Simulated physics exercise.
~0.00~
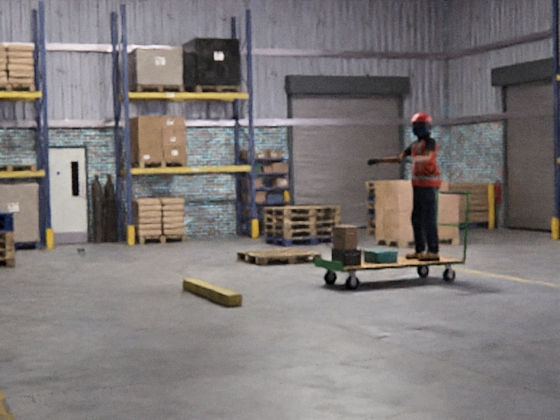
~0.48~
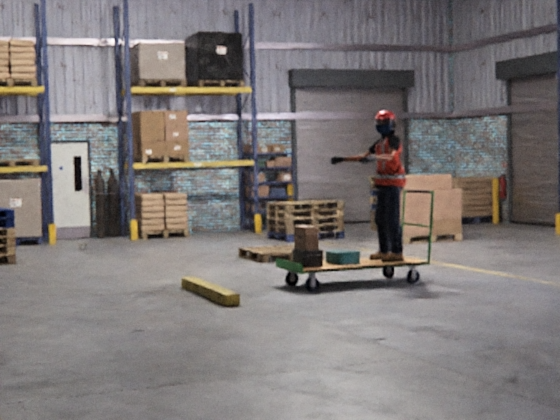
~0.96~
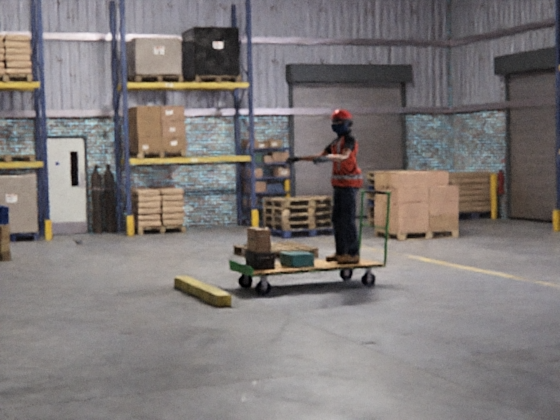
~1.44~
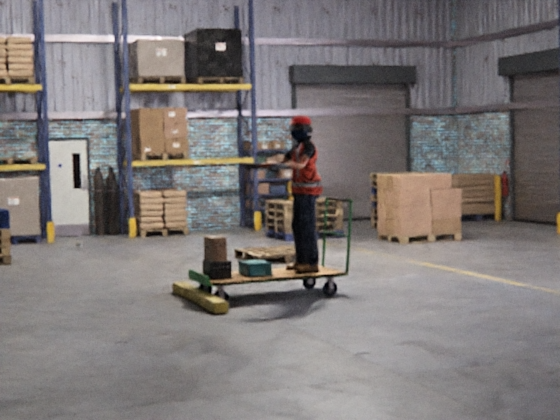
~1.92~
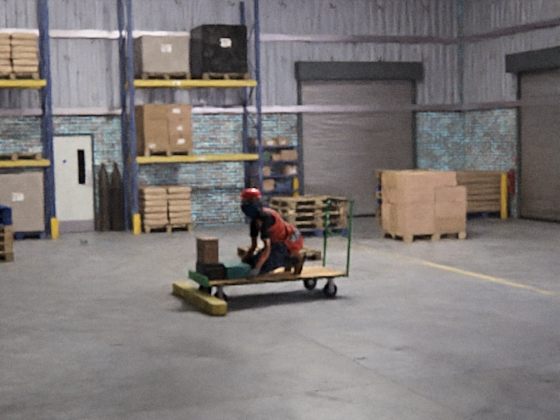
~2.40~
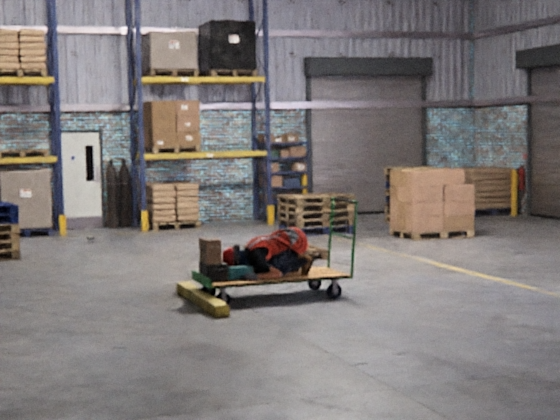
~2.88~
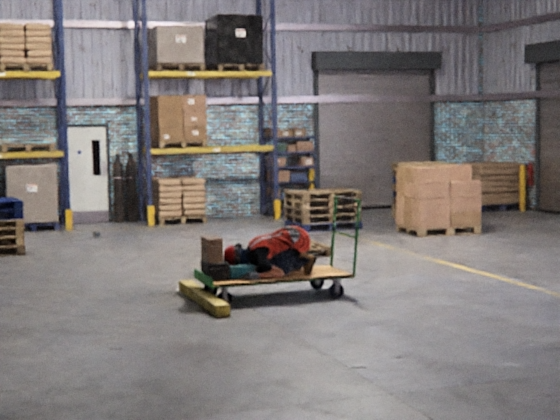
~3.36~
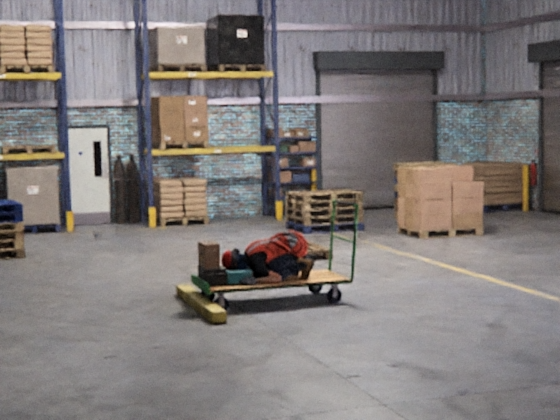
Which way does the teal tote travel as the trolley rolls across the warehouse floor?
The teal tote moves to the left, riding on the deck of the trolley.
